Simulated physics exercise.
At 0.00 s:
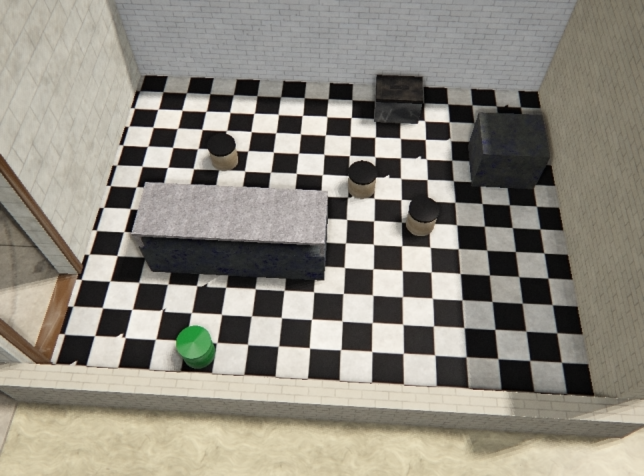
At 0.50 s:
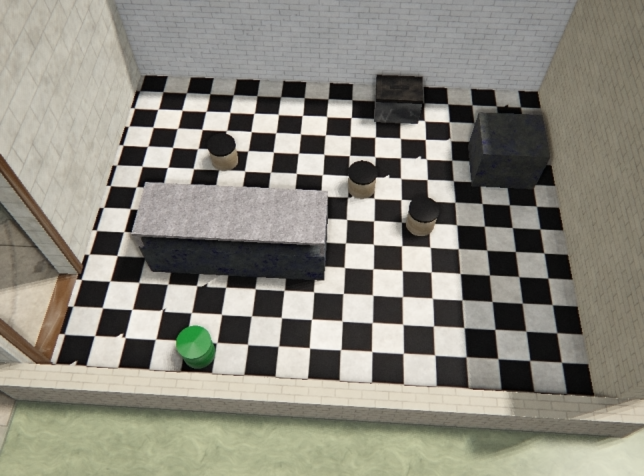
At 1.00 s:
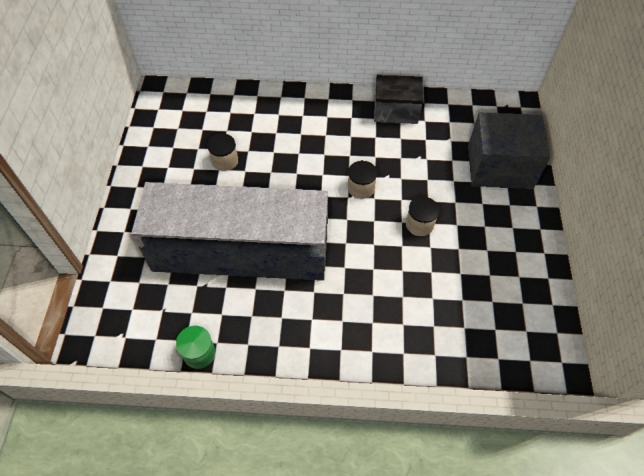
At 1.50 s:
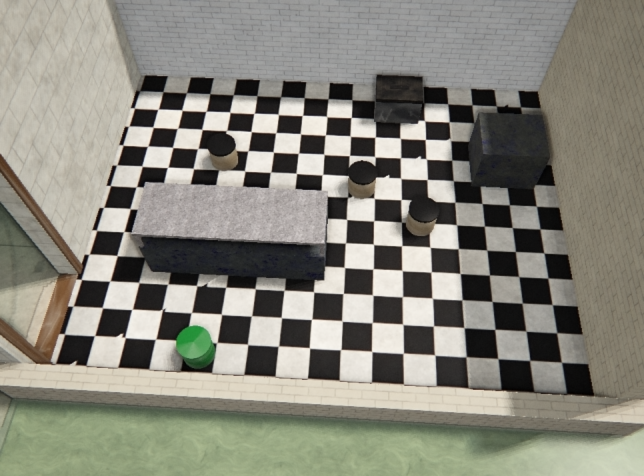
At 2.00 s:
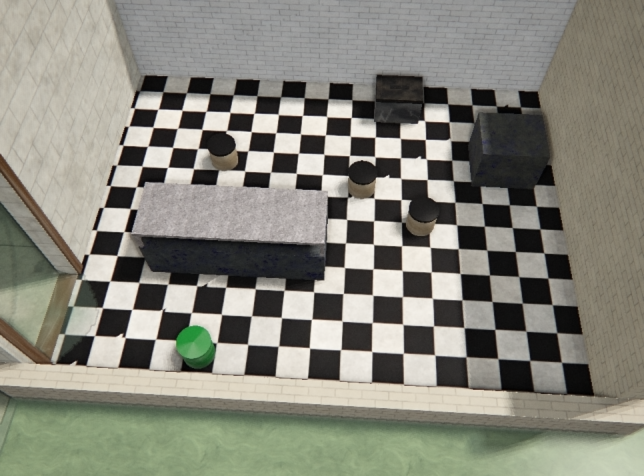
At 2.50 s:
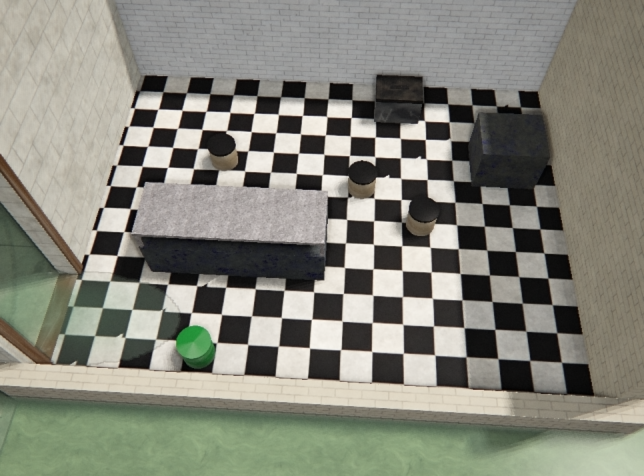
Greenish water spread over the pale ground outside a checkered-floor room, then crept through the doorway at left and across the nearby tiles toward the green pail, while everything inside stayed still.
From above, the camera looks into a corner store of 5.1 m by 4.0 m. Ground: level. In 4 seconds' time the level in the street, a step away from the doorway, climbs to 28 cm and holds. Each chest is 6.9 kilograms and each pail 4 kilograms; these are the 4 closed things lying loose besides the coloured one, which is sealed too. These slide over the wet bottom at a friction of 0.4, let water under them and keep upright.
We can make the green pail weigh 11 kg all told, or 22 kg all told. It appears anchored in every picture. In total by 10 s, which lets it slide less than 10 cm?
I predict neither option keeps it in place.
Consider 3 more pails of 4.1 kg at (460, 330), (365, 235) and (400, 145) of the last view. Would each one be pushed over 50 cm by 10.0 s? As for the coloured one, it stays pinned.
First: Beyond the limit; second: Inside the limit; third: Inside the limit.
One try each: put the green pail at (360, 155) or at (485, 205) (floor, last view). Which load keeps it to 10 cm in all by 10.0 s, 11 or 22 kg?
Well, at the first spot either weight will do, and at the second no weight will do.
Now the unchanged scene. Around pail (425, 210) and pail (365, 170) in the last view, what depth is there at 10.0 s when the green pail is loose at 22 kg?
About 4 and 3 cm.
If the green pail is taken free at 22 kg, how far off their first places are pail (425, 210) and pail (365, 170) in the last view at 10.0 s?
60 cm and 50 cm respectively.
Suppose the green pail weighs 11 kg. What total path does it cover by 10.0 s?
Path length near 400 cm.
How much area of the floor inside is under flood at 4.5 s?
That flooded area is roughly 6.0 m2.
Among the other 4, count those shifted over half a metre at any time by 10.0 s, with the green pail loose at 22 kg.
I get 2.
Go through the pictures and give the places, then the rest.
The first picture shows the green pail at (194, 342) rests on the ground; water covers 0.0 m2; 0 of 5 have shifted.
The second picture shows the green pail at (194, 342) rests on the ground; 0.0 m2 under water; 0 of 5 have shifted.
The third picture shows the green pail at (194, 342) rests on the ground; water covers 0.0 m2; 0 of 5 have shifted.
The fourth picture shows the green pail at (194, 342), on the bottom; water covers 0.0 m2; 0 of 5 have shifted.
The fifth picture shows the green pail at (194, 342), on the bottom; water covers 0.2 m2; 0 of 5 have shifted.
The sixth picture shows the green pail at (194, 342) rests on the ground; 0.8 m2 under water; 0 of 5 have shifted.
After 3.5 s the green pail would be 1 cm from its start with 11 kg and 0 cm from its start with 22 kg; 6 cm of water round it then.
After 4.5 s the green pail would be 52 cm from its start with 11 kg and 5 cm from its start with 22 kg; 10 cm of water round it then.
After 7.0 s the green pail would be 258 cm from its start with 11 kg and 64 cm from its start with 22 kg; 10 cm of water round it then.
After 10.0 s the green pail would be 360 cm from its start with 11 kg and 151 cm from its start with 22 kg; 11 cm of water round it then.
